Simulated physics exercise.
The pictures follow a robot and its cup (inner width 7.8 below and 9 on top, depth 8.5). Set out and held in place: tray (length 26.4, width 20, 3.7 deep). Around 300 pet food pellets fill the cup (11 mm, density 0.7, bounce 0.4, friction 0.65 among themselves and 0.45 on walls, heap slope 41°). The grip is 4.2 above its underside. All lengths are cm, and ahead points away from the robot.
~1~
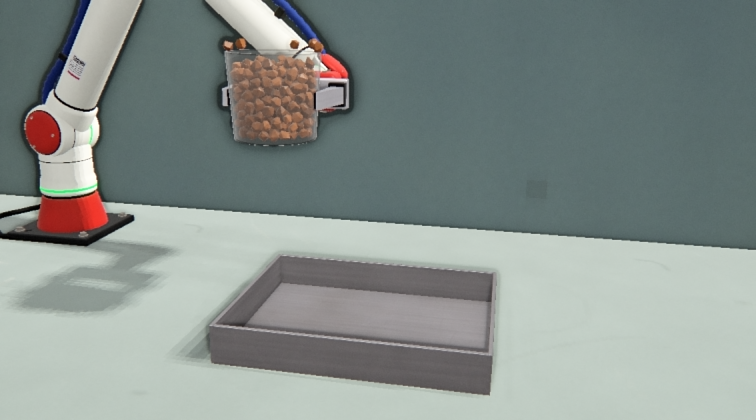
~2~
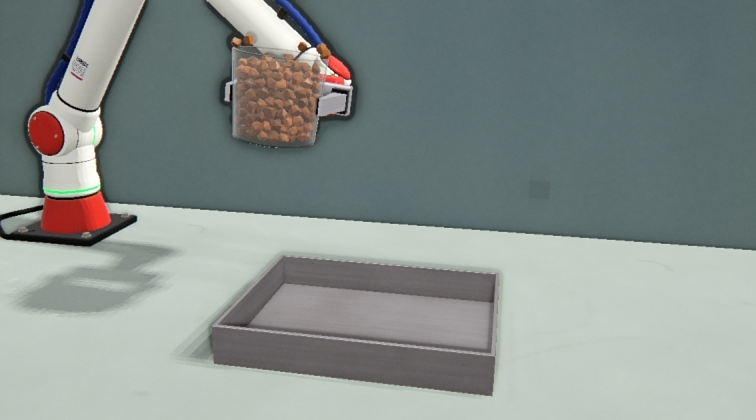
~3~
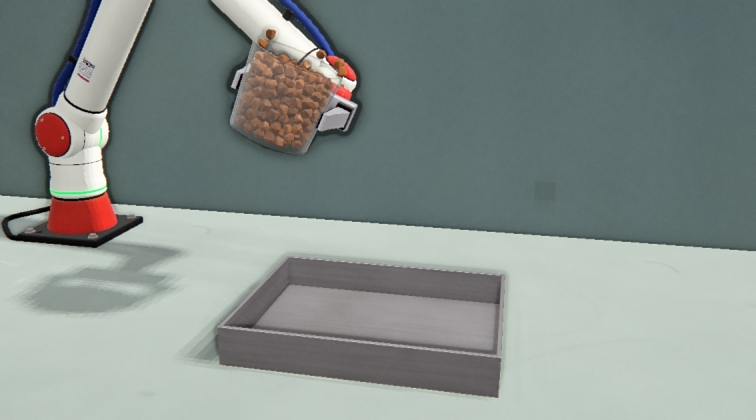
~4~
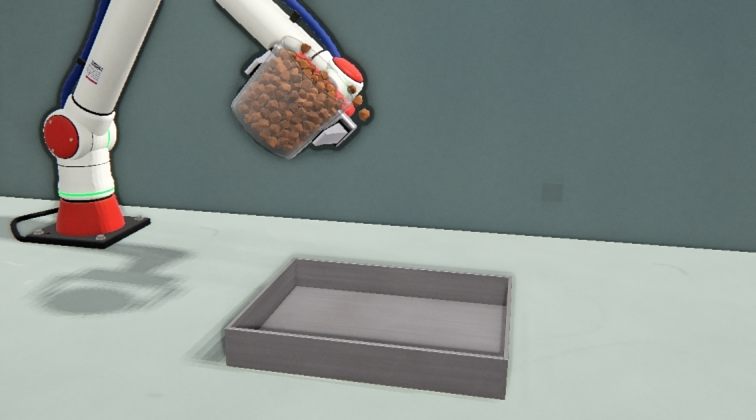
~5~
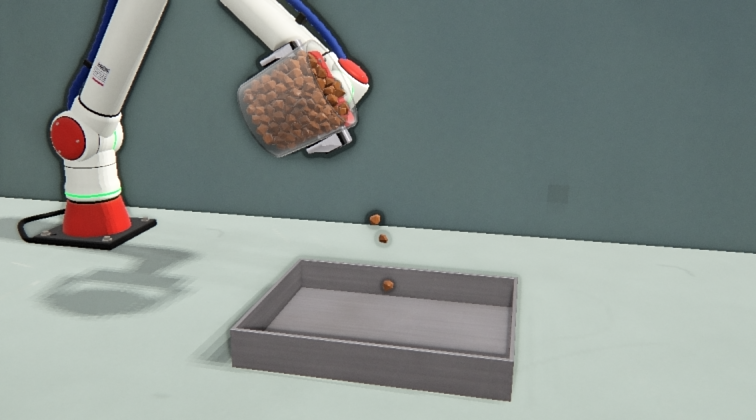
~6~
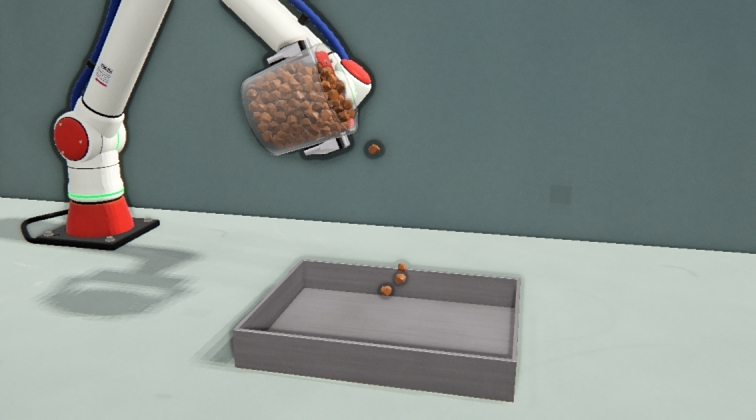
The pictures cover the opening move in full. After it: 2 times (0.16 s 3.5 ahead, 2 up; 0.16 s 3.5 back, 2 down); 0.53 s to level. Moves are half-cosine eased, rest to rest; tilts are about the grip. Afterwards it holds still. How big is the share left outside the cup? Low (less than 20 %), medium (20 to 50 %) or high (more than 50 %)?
A medium share, 20 to 50 %, ends outside the cup.
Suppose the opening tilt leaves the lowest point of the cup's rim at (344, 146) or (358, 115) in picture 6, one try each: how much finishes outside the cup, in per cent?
About 70 and 10 per cent.
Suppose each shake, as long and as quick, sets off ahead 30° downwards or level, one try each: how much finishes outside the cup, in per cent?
About 15 and 25 per cent.
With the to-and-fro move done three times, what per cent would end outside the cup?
Then about 35 per cent.
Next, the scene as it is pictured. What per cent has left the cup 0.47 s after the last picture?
About 20 per cent by then.
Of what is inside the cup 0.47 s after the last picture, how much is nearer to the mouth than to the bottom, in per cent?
About 45 per cent.
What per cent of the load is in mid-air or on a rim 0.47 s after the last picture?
About 2 per cent.
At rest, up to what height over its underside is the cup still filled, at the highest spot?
Some 8.5 cm.
Then, 0.47 s on, tilted 68° forward, highest piece 29 above the table; 241 in the cup, 51 in the tray, 7 in flight or on a rim.
Then, 0.94 s on, tilted 28° forward, highest piece 28 above the table; 211 in the cup, 84 in the tray, 3 on the table or floor, 1 in flight or on a rim.
Then, 1.37 s on, level, highest piece 29 above the table; 211 in the cup, 85 in the tray, 3 on the table or floor.
Then, 2.42 s on, level, highest piece 29 above the table; 211 in the cup, 85 in the tray, 3 on the table or floor.
In the end, 211 in the cup, 85 in the tray, 3 on the table or floor. That is 29 % outside the cup.
